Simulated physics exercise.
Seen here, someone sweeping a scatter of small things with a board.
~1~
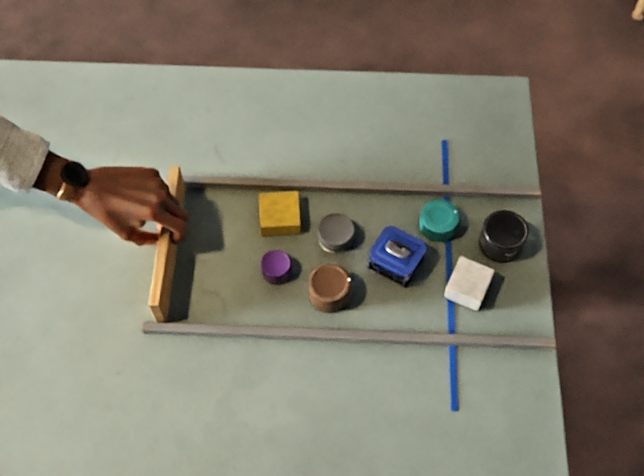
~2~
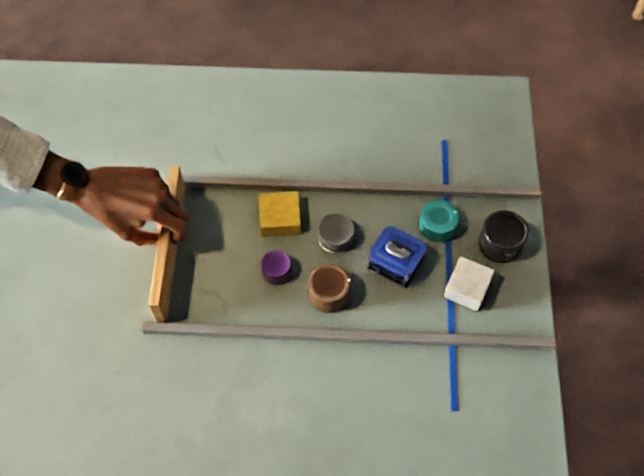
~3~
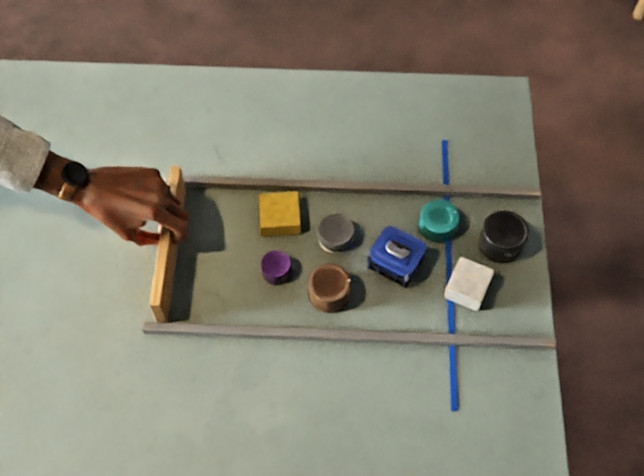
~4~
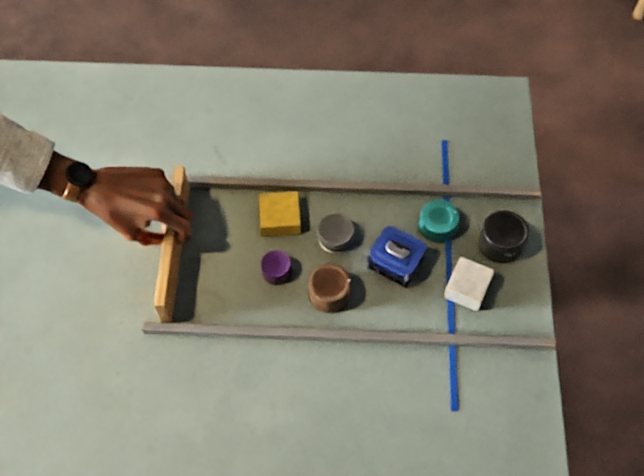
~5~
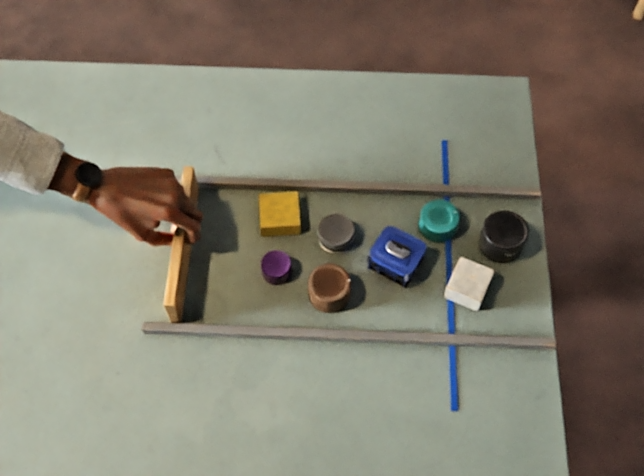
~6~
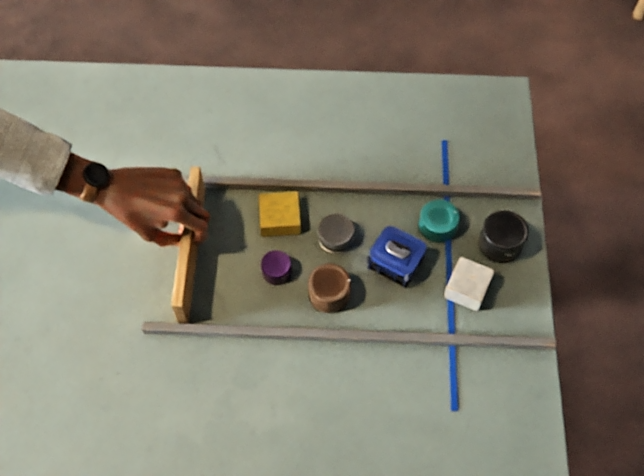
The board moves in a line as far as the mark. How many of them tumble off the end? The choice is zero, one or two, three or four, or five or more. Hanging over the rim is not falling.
Here the number that fall off is zero.
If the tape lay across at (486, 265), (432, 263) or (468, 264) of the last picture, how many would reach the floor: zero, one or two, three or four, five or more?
The falls would be one or two; zero; one or two.
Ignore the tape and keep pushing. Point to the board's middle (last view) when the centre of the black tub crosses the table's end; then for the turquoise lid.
Near (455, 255) and (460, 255).
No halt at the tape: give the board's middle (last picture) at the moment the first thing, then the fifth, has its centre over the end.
Near (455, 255) and (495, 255).
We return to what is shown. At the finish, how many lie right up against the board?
It touches 3.
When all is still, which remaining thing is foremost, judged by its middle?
The black tub.
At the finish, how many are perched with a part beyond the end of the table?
3 of them.
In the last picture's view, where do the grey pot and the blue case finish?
About (507, 232), and the other about (504, 270).
Soon after, none off yet; black tub at rest near (503, 237); white block at rest near (469, 284); turquoise lid at rest near (439, 221).
At rest, the number that fall off is zero.
